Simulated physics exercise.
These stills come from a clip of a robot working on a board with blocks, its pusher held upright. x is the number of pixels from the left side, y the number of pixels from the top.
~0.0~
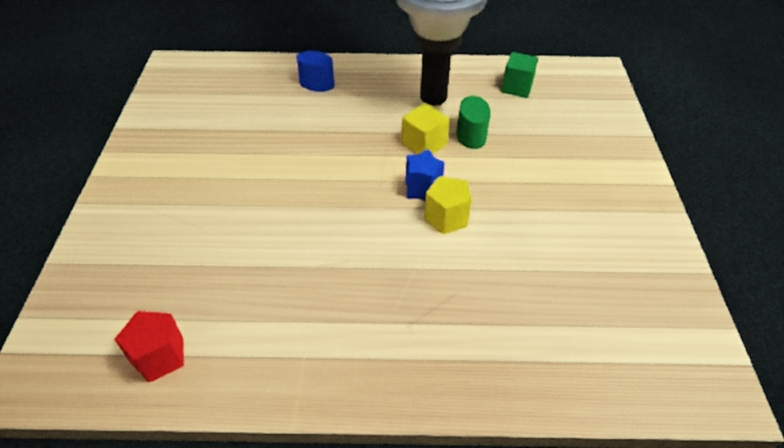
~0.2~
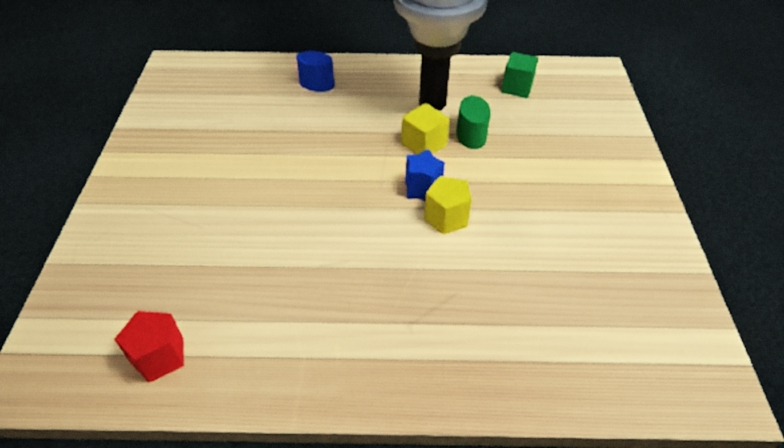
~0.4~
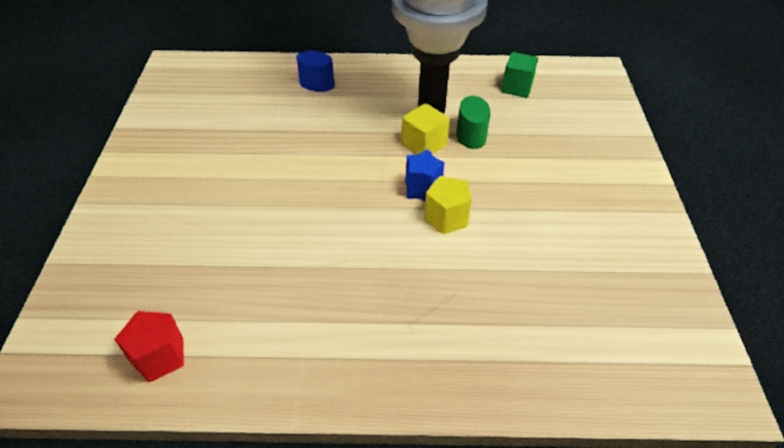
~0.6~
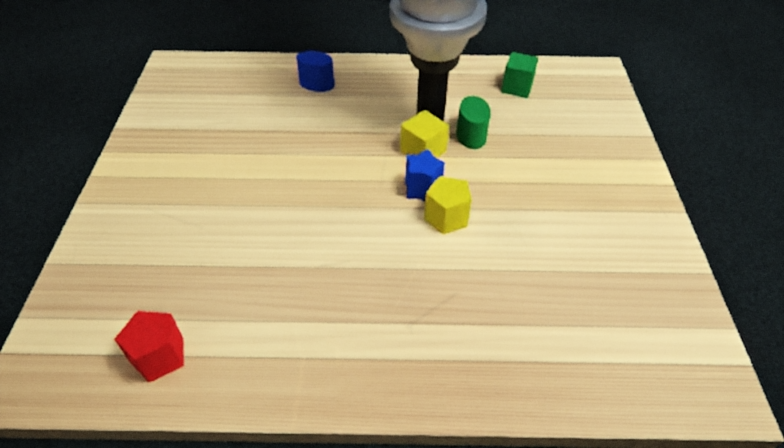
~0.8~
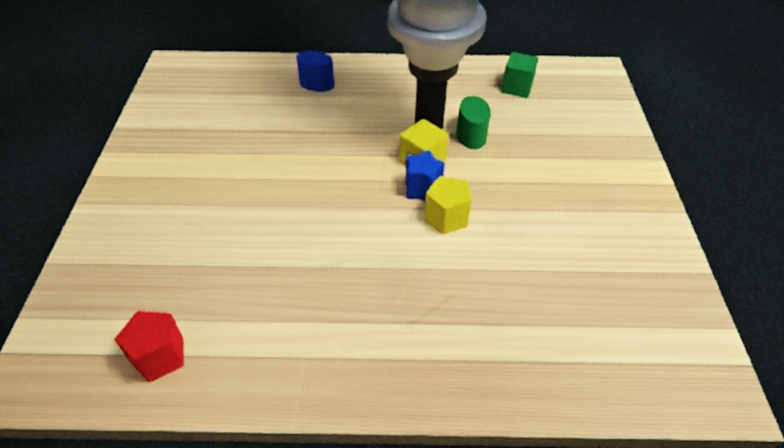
On a wooden board scattered with colourful blocks, a robot's black-tipped arm moved toward the viewer and pushed the yellow square block a short way, up close to the blue star; the other blocks stayed still.
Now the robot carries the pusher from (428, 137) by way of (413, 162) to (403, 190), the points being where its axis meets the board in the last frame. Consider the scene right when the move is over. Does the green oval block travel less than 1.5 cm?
Short answer: Yes.
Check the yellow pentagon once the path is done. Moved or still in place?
The answer is that it is displaced.
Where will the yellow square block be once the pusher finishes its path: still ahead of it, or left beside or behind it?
The yellow square block won't leave the front of the pusher.
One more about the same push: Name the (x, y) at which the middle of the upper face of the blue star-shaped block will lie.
The point I'd pick in the picture is (433, 213).
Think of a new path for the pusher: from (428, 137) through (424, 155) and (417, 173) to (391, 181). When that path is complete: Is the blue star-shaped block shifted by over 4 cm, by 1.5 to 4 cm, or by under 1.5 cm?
It gets moved over 4 cm.
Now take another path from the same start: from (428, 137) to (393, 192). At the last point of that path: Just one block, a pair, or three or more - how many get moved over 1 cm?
Three or more blocks.
What follows on the original path. Halfway along, pusher (414, 152); blue star-shaped block (430, 183), turned 15° clockwise; yellow square block (414, 158), turned 35° anticlockwise; yellow pentagon (458, 204), turned 15° anticlockwise.
At the end, pusher (403, 180); blue star-shaped block (433, 213); yellow square block (407, 189), turned 50° anticlockwise; yellow pentagon (473, 223), turned 55° anticlockwise; green oval block unmoved.
